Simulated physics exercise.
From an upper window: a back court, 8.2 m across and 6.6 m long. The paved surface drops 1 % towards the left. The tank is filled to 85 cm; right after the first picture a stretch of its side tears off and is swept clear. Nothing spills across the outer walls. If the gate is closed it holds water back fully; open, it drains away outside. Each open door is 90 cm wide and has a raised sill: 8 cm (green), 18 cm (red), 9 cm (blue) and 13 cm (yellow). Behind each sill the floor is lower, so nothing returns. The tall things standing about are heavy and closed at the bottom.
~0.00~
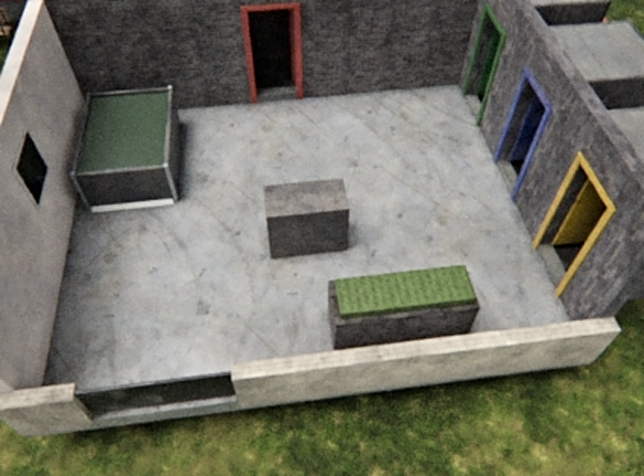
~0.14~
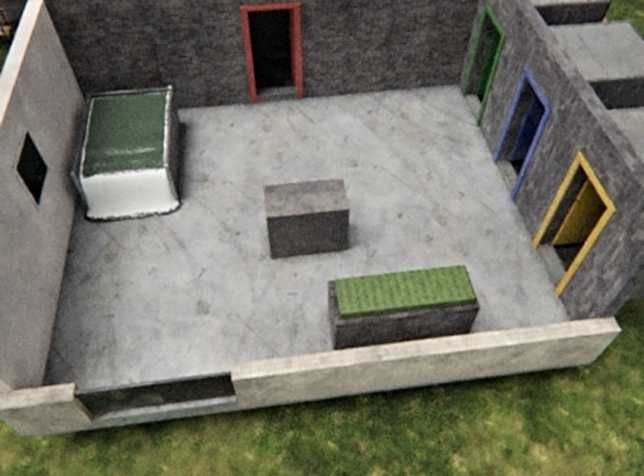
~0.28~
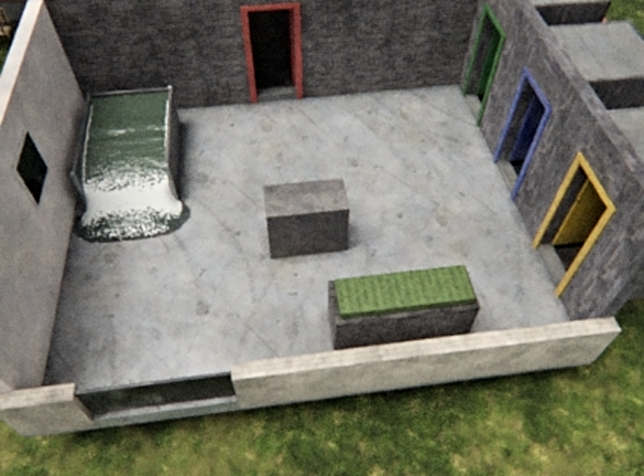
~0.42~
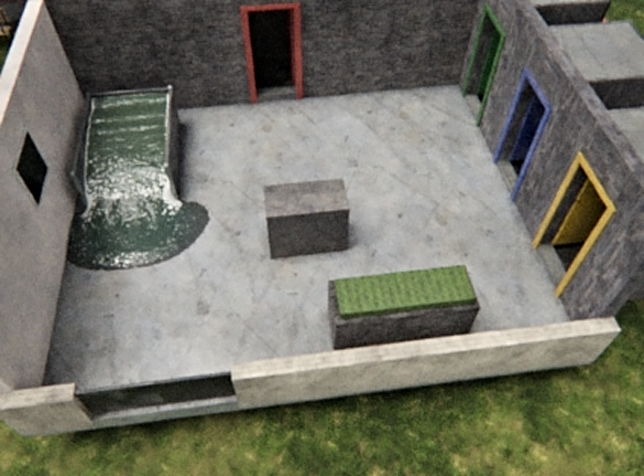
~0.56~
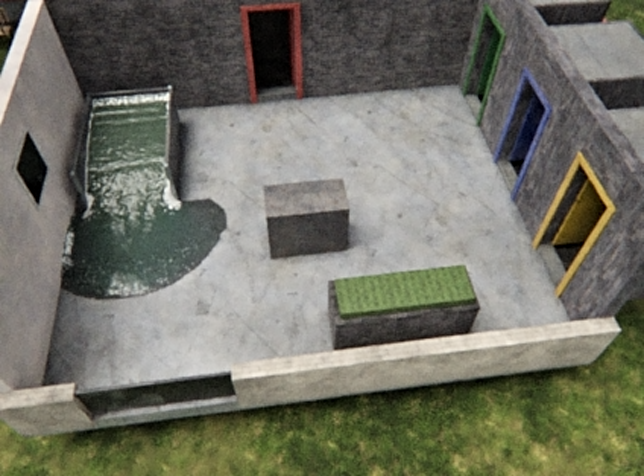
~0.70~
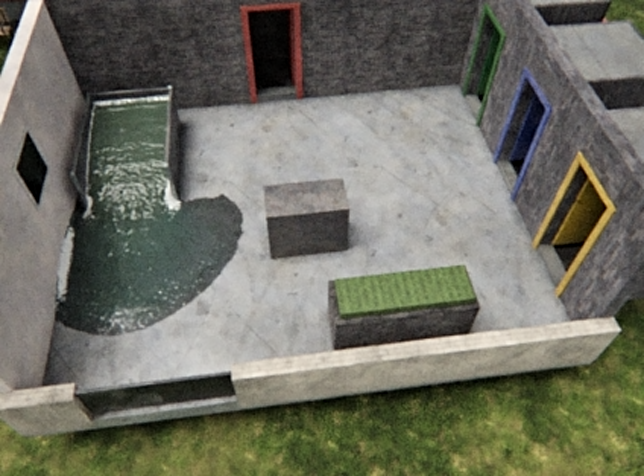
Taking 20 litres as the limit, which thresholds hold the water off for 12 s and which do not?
Within that time: At the green door it does not reach the limit; at the red door it does not reach the limit; at the blue door it stays under the limit; at the yellow door it stays under the limit.
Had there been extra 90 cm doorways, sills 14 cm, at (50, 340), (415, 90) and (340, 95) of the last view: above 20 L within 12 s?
In that order: Over, not over, below.
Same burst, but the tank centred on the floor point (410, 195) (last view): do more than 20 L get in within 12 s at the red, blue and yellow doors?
Then: Red not over, blue not over, yellow past it.
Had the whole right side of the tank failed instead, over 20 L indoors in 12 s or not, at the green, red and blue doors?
Against that limit: Green over, red below, blue over.
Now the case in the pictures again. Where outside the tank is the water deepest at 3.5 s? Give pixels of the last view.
At about (328, 340).
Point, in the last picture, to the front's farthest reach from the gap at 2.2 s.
Near (368, 368).
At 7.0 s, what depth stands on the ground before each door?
In cm: Green 4, red 0, blue 6, yellow 13.
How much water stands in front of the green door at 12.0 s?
Roughly 4.0 cm deep.
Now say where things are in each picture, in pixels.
In the first frame, the tank at (126, 131) is whole and still, 85 cm deep.
In the second frame, water pours out at (129, 192) and has run 0.8 m, to (88, 213); typically 7 cm deep outside, 84 cm at the tank's back.
In the third frame, the front is at (79, 229), 1.1 m from the gap at (130, 194); 1.3 m2 of floor is under water; 85 cm left at the back of the tank.
In the fourth frame, water pours out at (131, 196) and has run 1.5 m, to (80, 262); typically 12 cm deep outside, 82 cm at the tank's back.
In the fifth frame, the front is at (121, 295), 2.0 m from the gap at (131, 197); 4.5 m2 of floor is under water; 74 cm left at the back of the tank.
In the sixth frame, the front is at (110, 330), 2.7 m from the gap at (131, 197); 6.4 m2 of floor is under water; 72 cm left at the back of the tank.
After 1.4 s water covers 25 % of the floor and is deepest (52 cm) near (38, 411); green door not reached, red door not reached, blue door not reached, yellow door not reached.
After 2.2 s water covers 30 % of the floor and is deepest (52 cm) near (38, 411); green door not reached, red door not reached, blue door not reached, yellow door not reached.
After 3.5 s water covers 40 % of the floor and is deepest (37 cm) near (328, 340); green door not reached, red door not reached, blue door not reached, yellow door not reached.
After 7.0 s water covers 75 % of the floor and is deepest (16 cm) near (560, 343); green door 4 cm at the sill, 0 L in, red door not reached, blue door 6 cm at the sill, 3 L in, yellow door 13 cm at the sill, 0 L in.
After 12.0 s water covers 100 % of the floor and is deepest (14 cm) near (85, 155); green door 4 cm at the sill, 0 L in, red door 9 cm at the sill, 0 L in, blue door 3 cm at the sill, 3 L in, yellow door 4 cm at the sill, 1 L in.
